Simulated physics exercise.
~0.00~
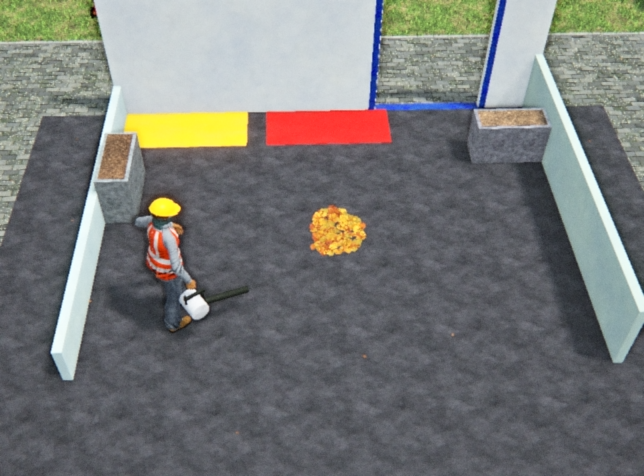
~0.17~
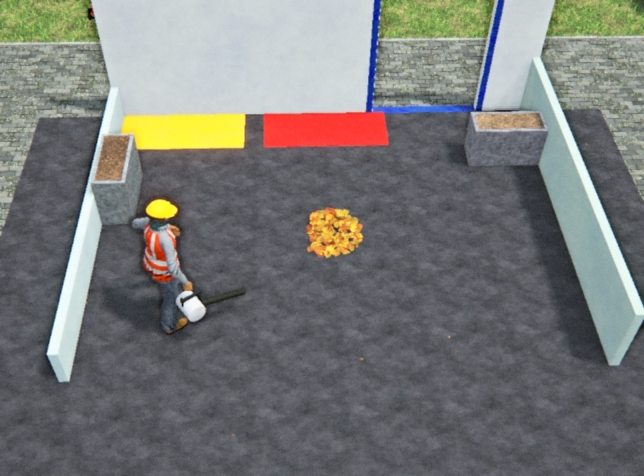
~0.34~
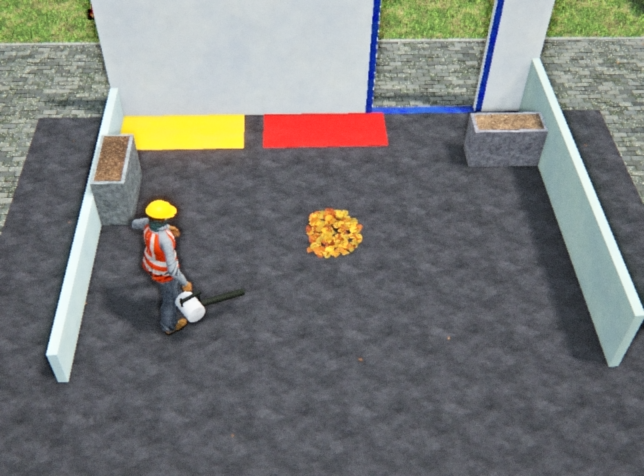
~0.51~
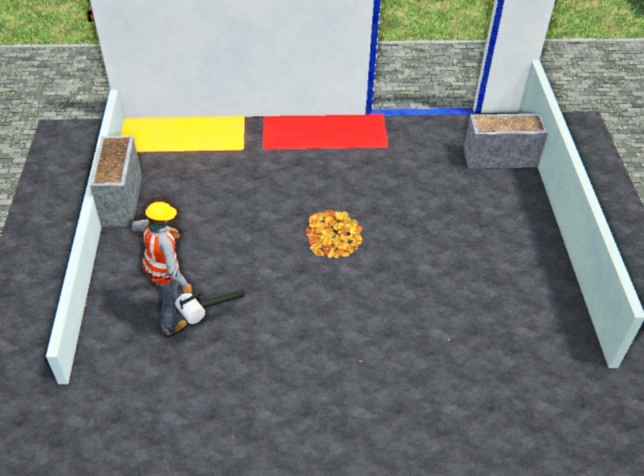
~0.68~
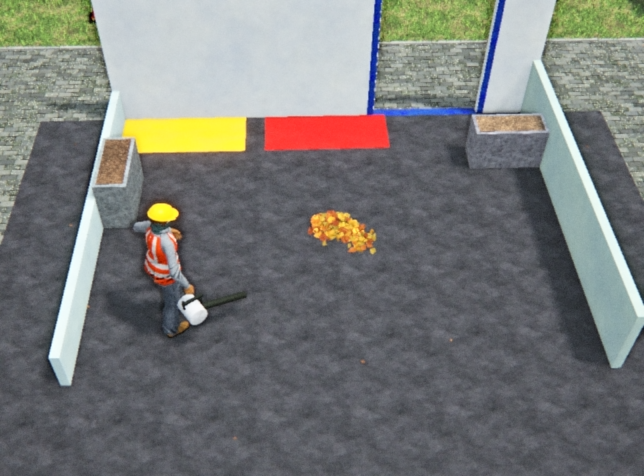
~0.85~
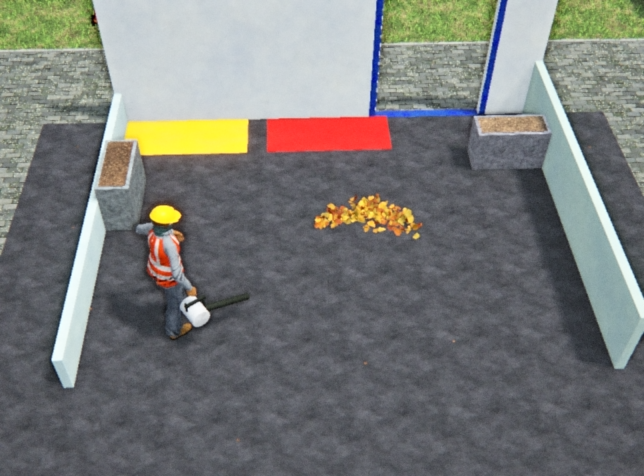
A worker in a yellow helmet and orange vest stands at the left of a dark paved terrace, seen from above, holding a leaf blower pointed right. Yellow and red patches lie before a pale wall with a blue-edged gateway, between low side walls and two grey planters. The orange-yellow leaf pile first lies still, then spreads rightward and slightly away, while the view shifts very slightly.
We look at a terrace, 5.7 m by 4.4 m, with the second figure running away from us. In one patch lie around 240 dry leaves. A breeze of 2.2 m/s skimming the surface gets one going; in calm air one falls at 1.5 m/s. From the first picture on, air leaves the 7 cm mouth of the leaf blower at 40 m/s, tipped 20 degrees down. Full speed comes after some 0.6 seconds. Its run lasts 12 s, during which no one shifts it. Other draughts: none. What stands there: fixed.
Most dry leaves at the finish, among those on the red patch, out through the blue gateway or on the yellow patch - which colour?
Blue has most.
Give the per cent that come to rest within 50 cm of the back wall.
Roughly 30 in a hundred.
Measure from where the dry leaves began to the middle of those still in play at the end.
3.2 m.
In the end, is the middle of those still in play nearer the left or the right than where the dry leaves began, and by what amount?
Looks like a right-hand shift of around 2.2 m.
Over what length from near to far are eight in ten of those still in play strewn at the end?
1.6 m, roughly.
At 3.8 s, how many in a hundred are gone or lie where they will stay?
Roughly 15 per cent of them.
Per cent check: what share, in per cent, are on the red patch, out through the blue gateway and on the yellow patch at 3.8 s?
I'd put it at roughly 5 percent on red, 15 percent on blue and 0 percent on yellow.
After 2.4 s, 93 % are on the move or not yet settled, 2 % are out through the blue gateway, 0 % on the yellow patch and 2 % on the red patch; the middle of those still in play is near (457, 147).
After 3.8 s, 87 % are on the move or not yet settled, 14 % are out through the blue gateway, 0 % on the yellow patch and 5 % on the red patch; the middle of those still in play is near (459, 130).
After 6.6 s, 76 % are on the move or not yet settled, 33 % are out through the blue gateway, 0 % on the yellow patch and 4 % on the red patch; the middle of those still in play is near (467, 119).
After 12.0 s, at the end, 46 % are out through the blue gateway, 0 % on the yellow patch and 4 % on the red patch; the middle of those still in play is near (472, 115).
